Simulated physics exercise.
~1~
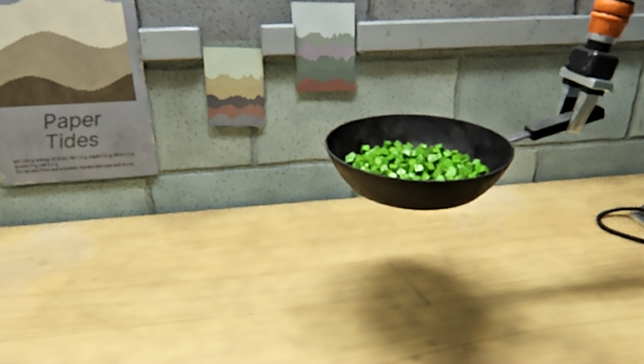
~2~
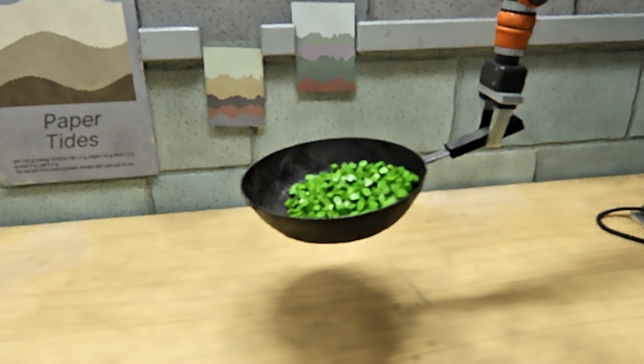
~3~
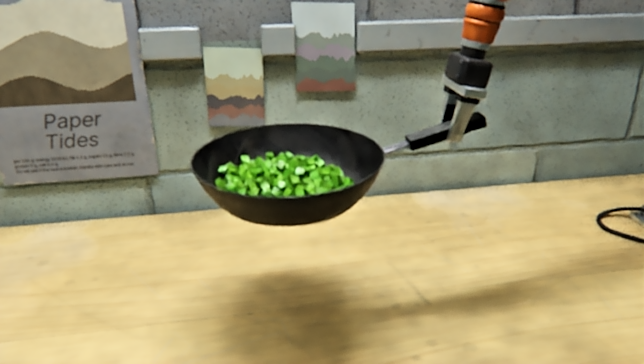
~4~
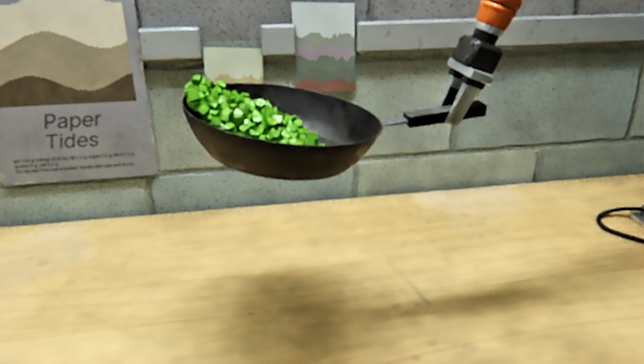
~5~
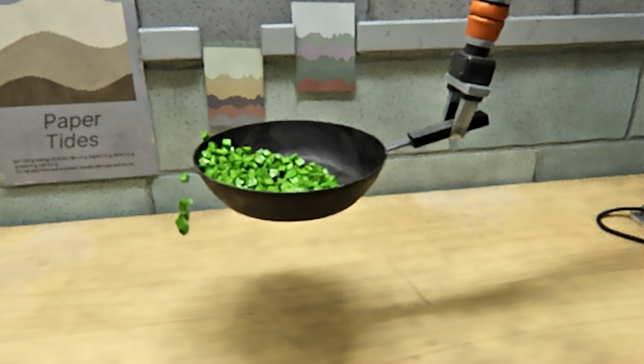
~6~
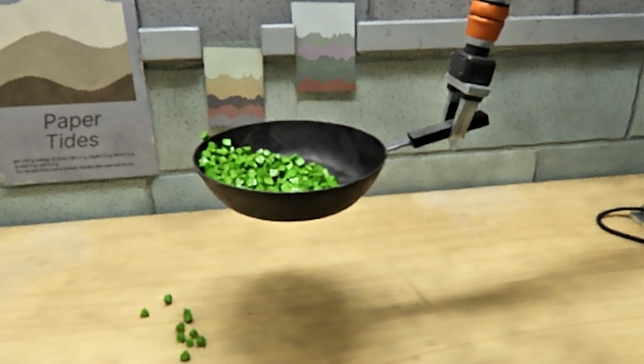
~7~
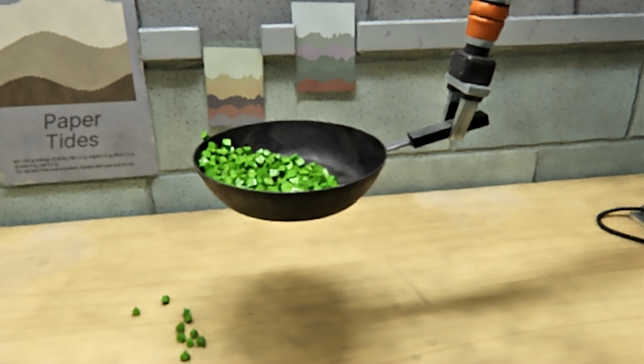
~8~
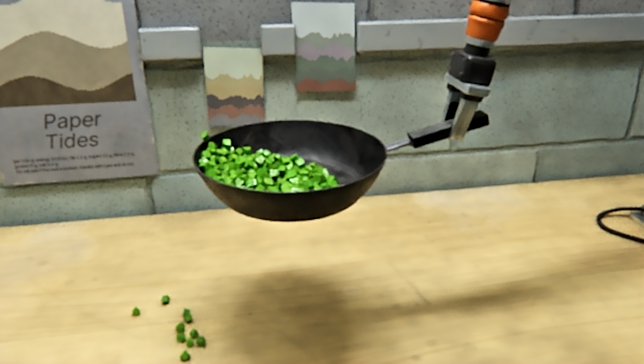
In the video, a robotic arm carries a dark frying pan of chopped green vegetables leftward above a wooden table, lifts and tilts it, then lowers it level. A few pieces spill over the left rim onto the table, while most remain in the pan, held still.
